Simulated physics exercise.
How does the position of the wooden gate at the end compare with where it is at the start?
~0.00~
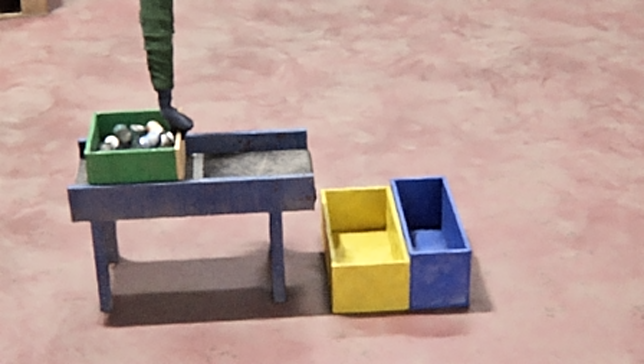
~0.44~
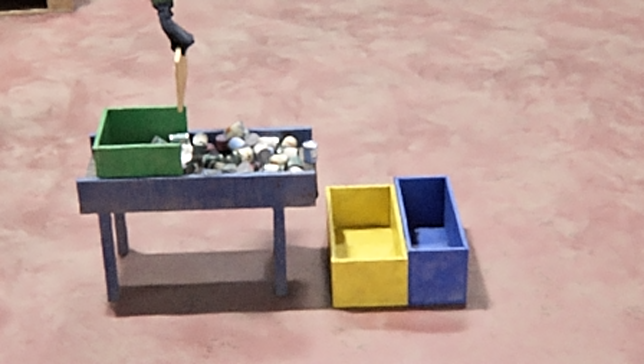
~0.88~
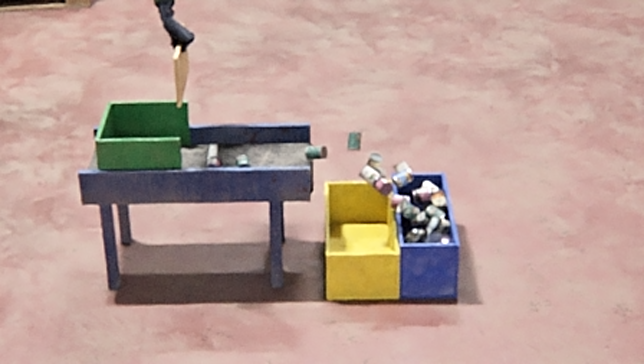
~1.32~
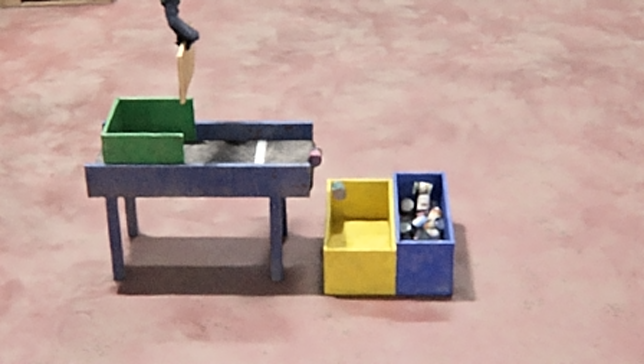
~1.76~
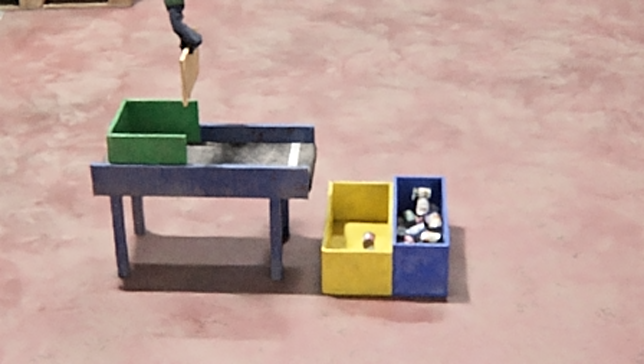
At the start the gate is lowered against the right side of the green pen, holding the tins in. At the end it is held upright in the air above that side, leaving the way onto the belt open.
